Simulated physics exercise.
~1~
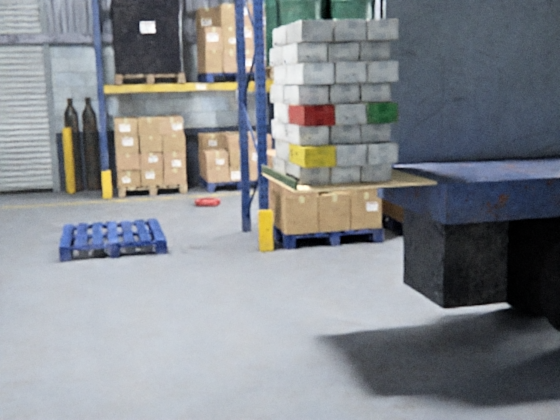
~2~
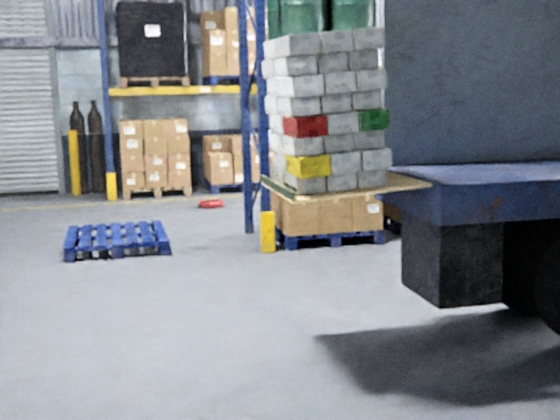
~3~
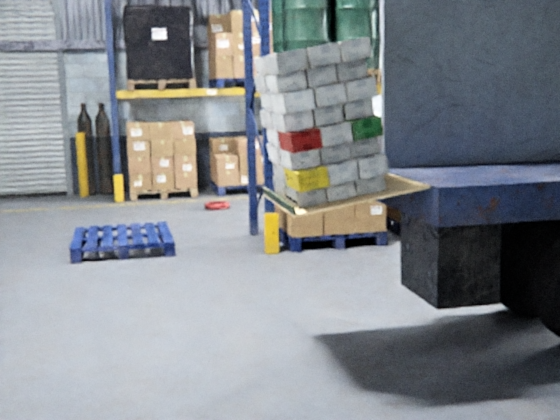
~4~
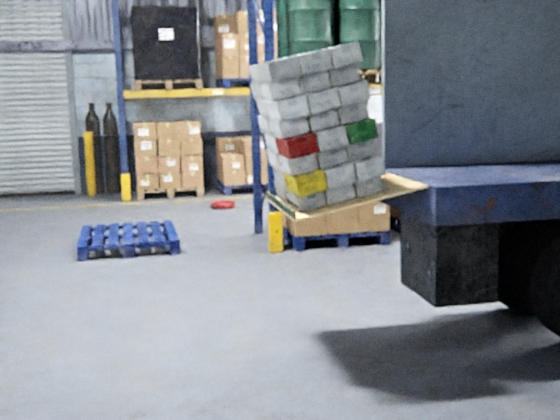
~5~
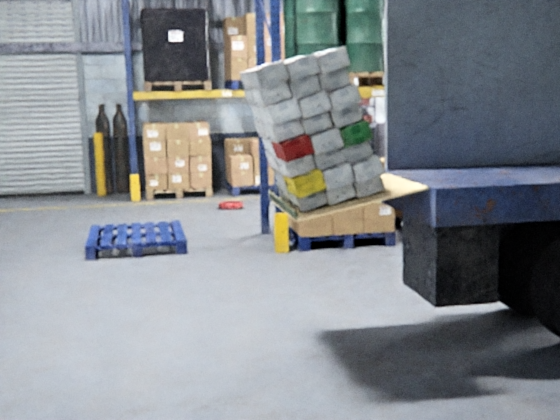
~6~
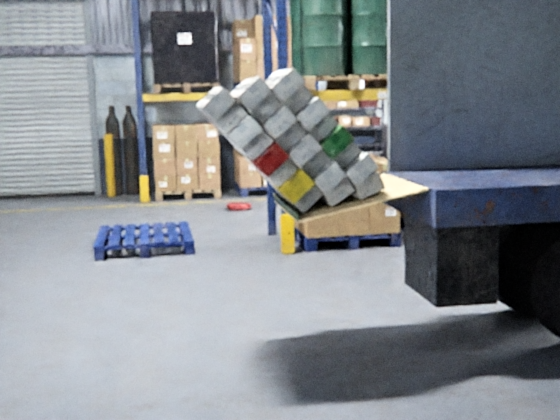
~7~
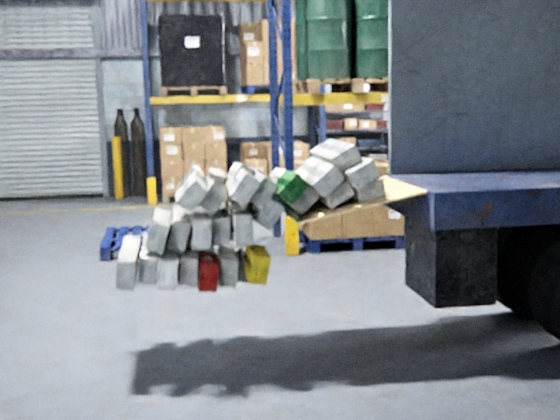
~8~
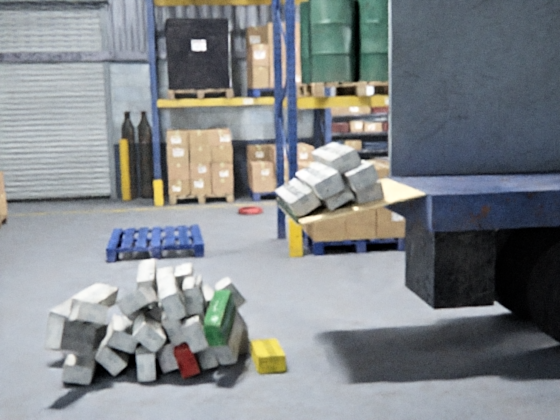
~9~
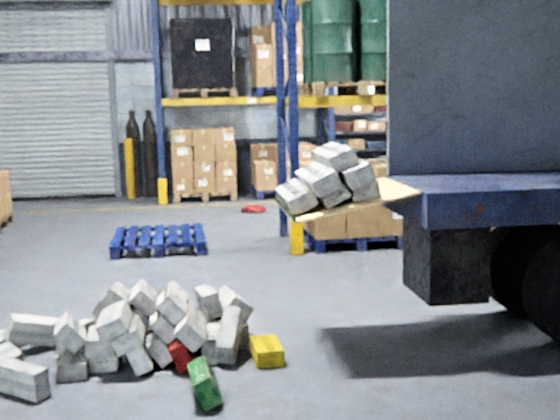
Lorry tail lift drooping, its stack of grey boxes leaning left and toppling to the warehouse floor, a few staying on the platform.
